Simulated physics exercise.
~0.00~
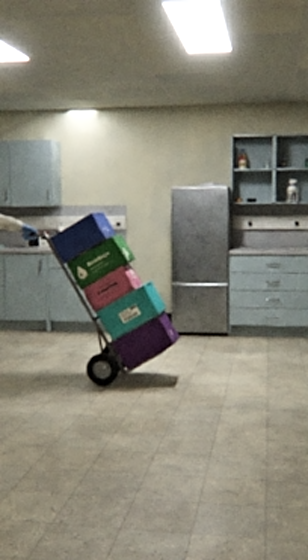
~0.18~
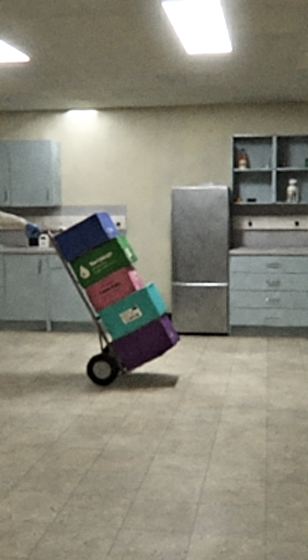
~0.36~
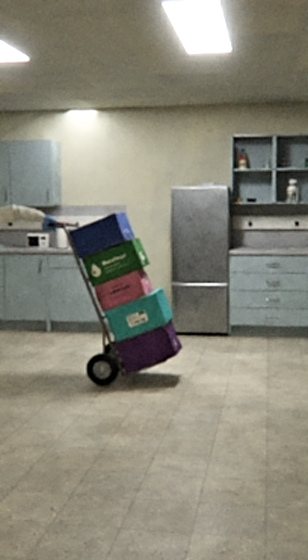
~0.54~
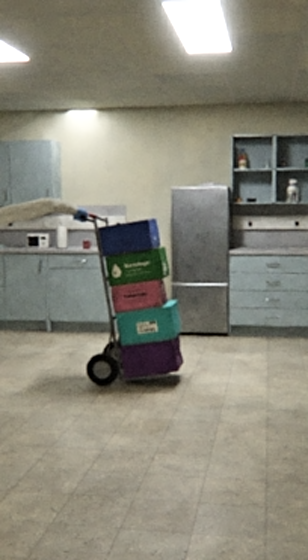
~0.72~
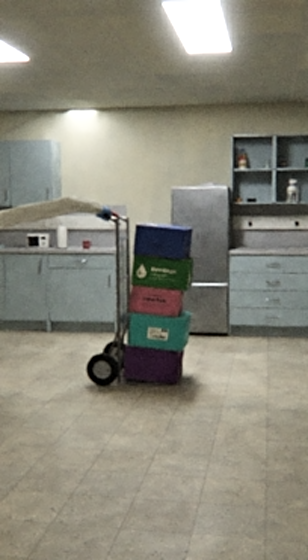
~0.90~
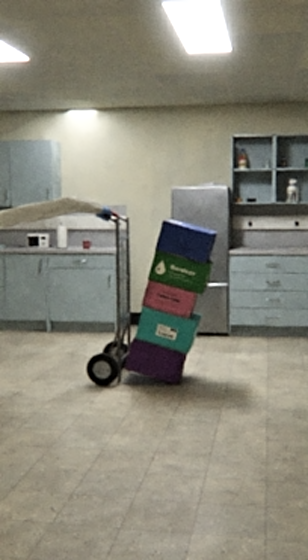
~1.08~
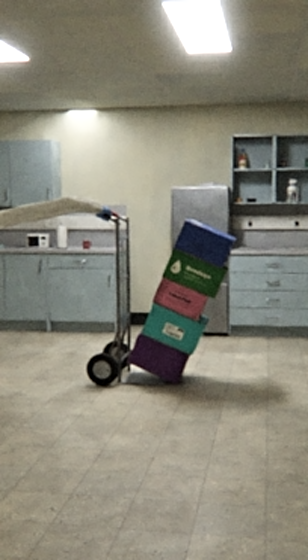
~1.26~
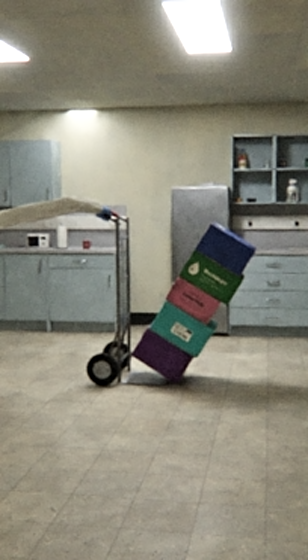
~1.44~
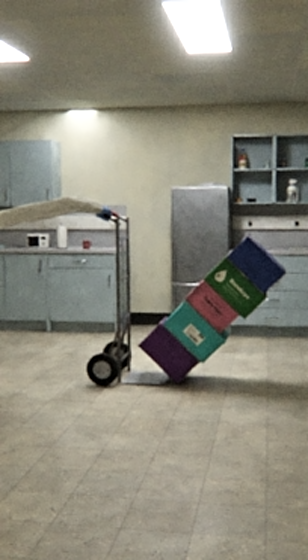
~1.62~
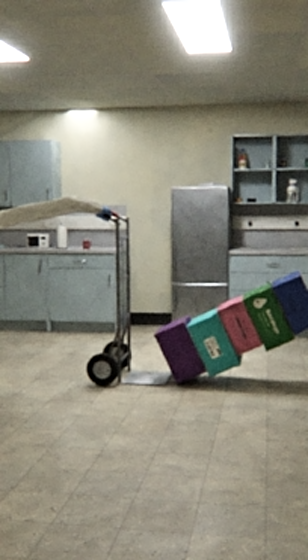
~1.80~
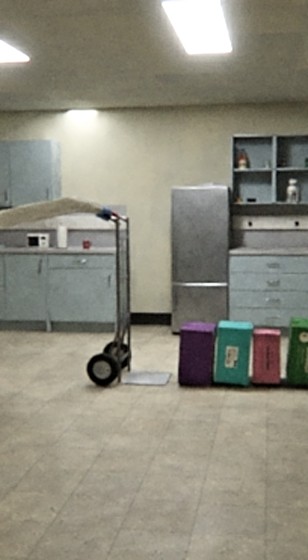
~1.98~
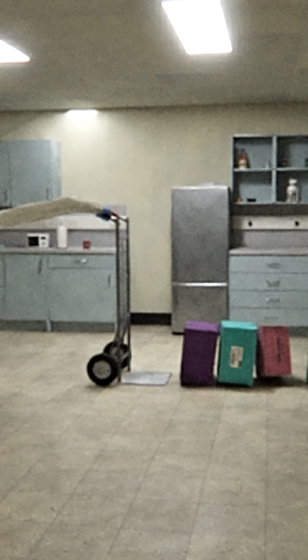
Kitchen with blue cabinets, a pale-sleeved arm swinging a loaded hand truck upright, five coloured boxes toppling right onto the floor.
